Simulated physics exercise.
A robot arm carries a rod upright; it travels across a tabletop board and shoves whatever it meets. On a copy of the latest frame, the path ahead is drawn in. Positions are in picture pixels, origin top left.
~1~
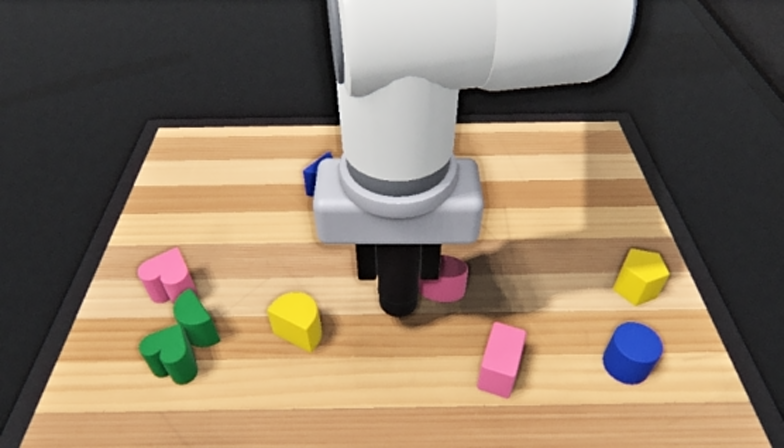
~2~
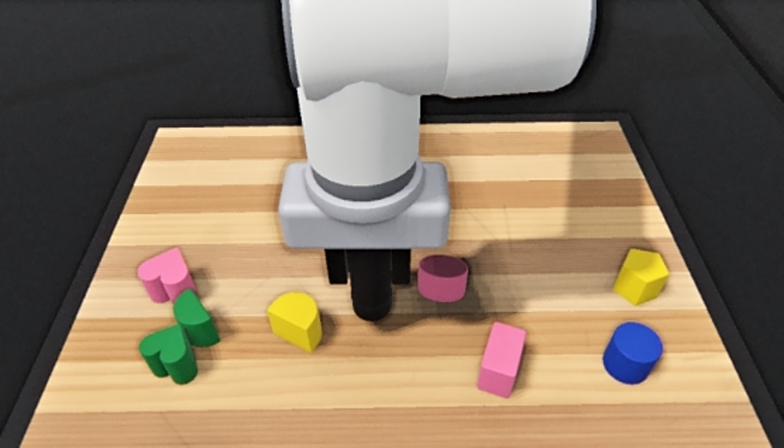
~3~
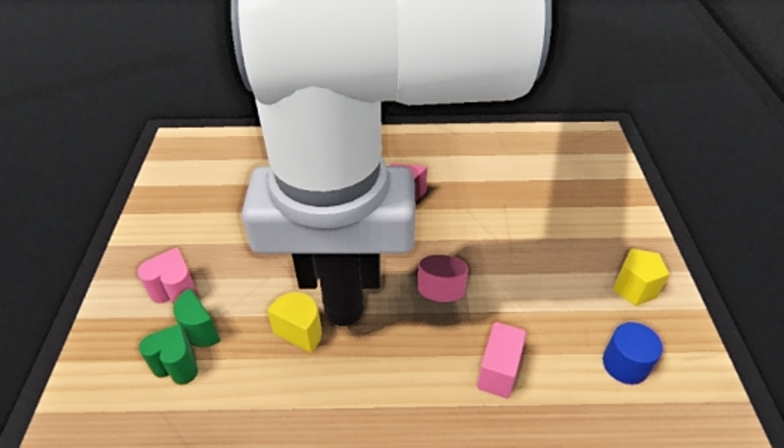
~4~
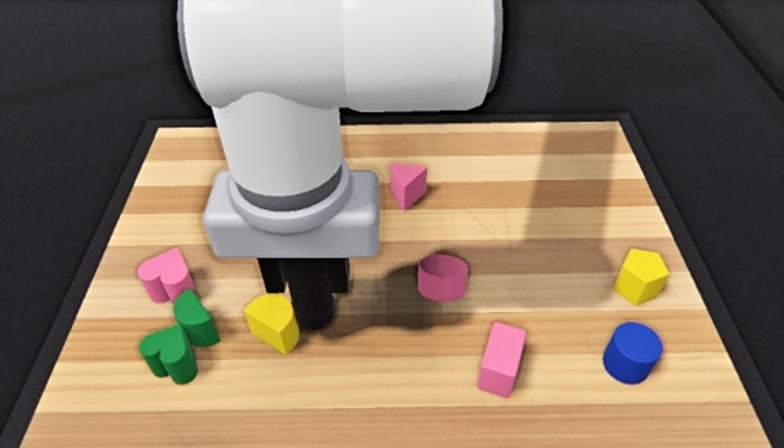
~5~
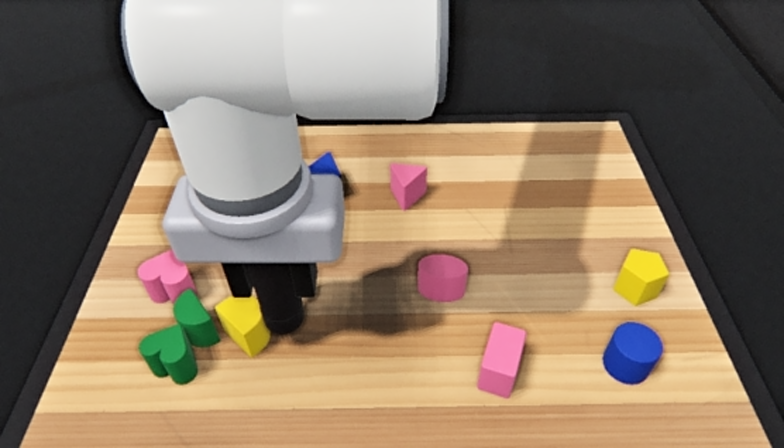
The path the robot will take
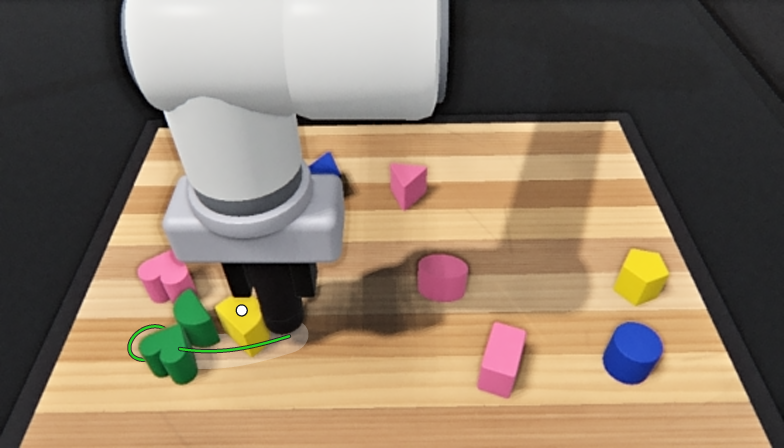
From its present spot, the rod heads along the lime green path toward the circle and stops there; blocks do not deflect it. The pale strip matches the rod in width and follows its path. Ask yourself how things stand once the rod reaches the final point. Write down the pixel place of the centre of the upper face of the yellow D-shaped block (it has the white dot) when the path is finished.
At pixel (132, 289).
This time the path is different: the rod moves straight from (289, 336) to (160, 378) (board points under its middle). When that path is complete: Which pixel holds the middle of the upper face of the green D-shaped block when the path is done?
Its top centre is at about (156, 301).
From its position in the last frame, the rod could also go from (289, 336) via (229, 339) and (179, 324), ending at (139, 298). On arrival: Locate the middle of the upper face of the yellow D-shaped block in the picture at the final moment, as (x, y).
It should be at (86, 276) by then.
Drawn move, from (289, 336) over (242, 348) and (194, 351) to (150, 343); the dot is on the yellow D-shaped block.
On the path given first. One third of the way, rod at (235, 331); green heart block at (157, 345), turned 25° anticlockwise; green D-shaped block at (172, 306), turned 35° clockwise; yellow D-shaped block at (200, 310), turned 45° clockwise.
Two thirds of the way, rod at (185, 333); pink heart block at (164, 265); green heart block at (146, 352), turned 20° anticlockwise; green D-shaped block at (140, 293), turned 80° clockwise; yellow D-shaped block at (164, 302), turned 85° clockwise.
At the end, rod at (139, 325); pink heart block at (160, 255), turned 25° clockwise; green heart block at (129, 356), turned 50° anticlockwise; green D-shaped block at (122, 271), turned 115° clockwise; yellow D-shaped block at (132, 289), turned 120° clockwise.
